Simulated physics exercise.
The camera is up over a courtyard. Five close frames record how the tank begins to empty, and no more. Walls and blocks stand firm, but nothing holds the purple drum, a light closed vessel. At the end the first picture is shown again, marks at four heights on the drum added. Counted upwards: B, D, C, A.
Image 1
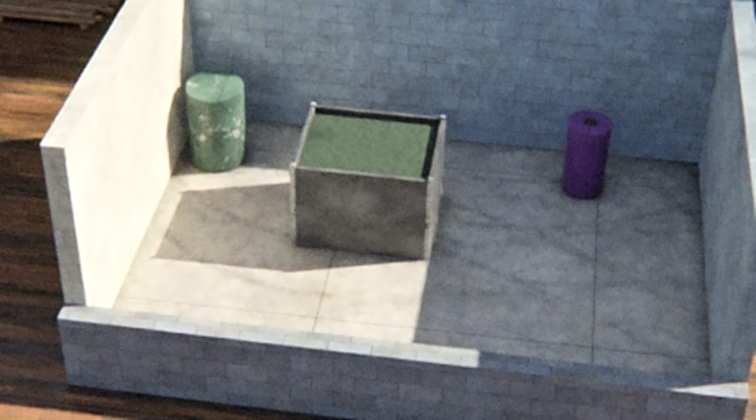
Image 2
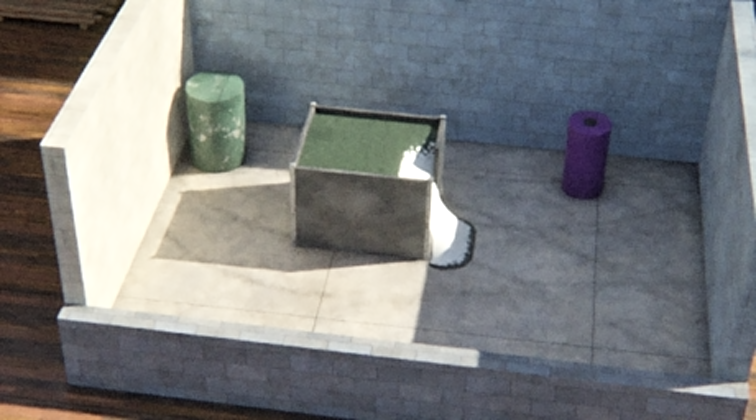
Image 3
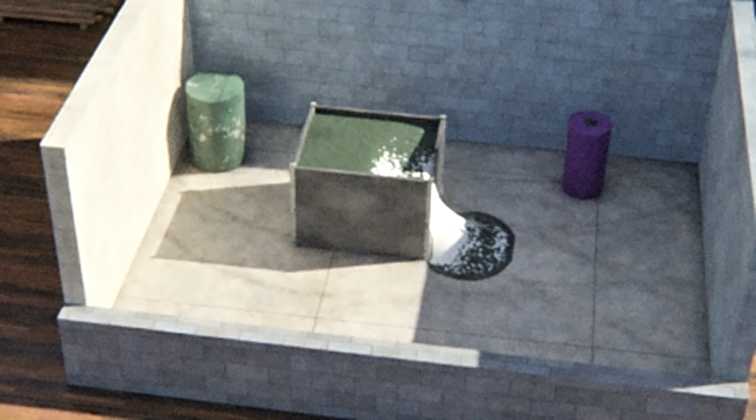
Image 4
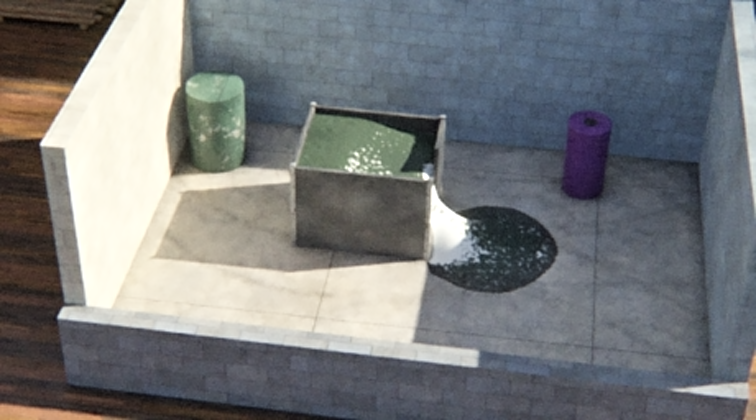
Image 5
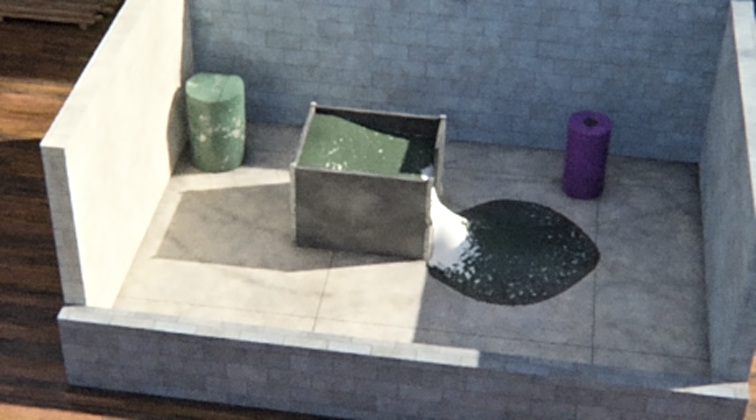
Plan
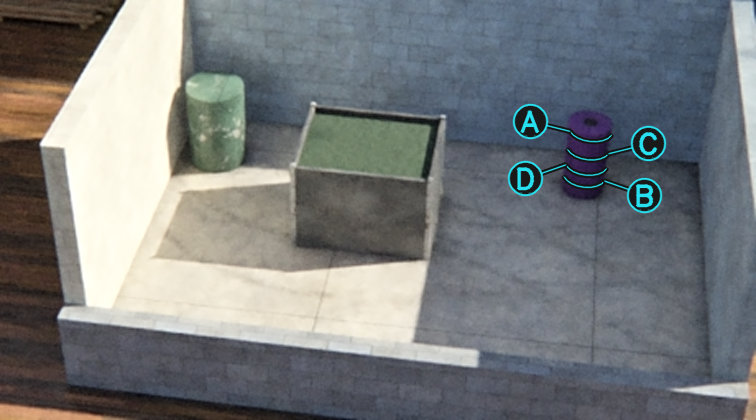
Square stone tank of green water in a walled courtyard gushing from its right side, a dark puddle spreading across the paving.
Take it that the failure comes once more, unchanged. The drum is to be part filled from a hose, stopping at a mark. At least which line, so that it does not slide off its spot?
I would pick mark B.
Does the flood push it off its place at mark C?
No, that is safe.
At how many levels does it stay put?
All of them.
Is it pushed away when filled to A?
No, not at all.
In cyan, A at (590, 141); B at (583, 187); C at (587, 159); D at (585, 175); from the bottom up B, D, C, A.
With A, it does not move.
With B, it does not move.
With C, it does not move.
With D, it does not move.
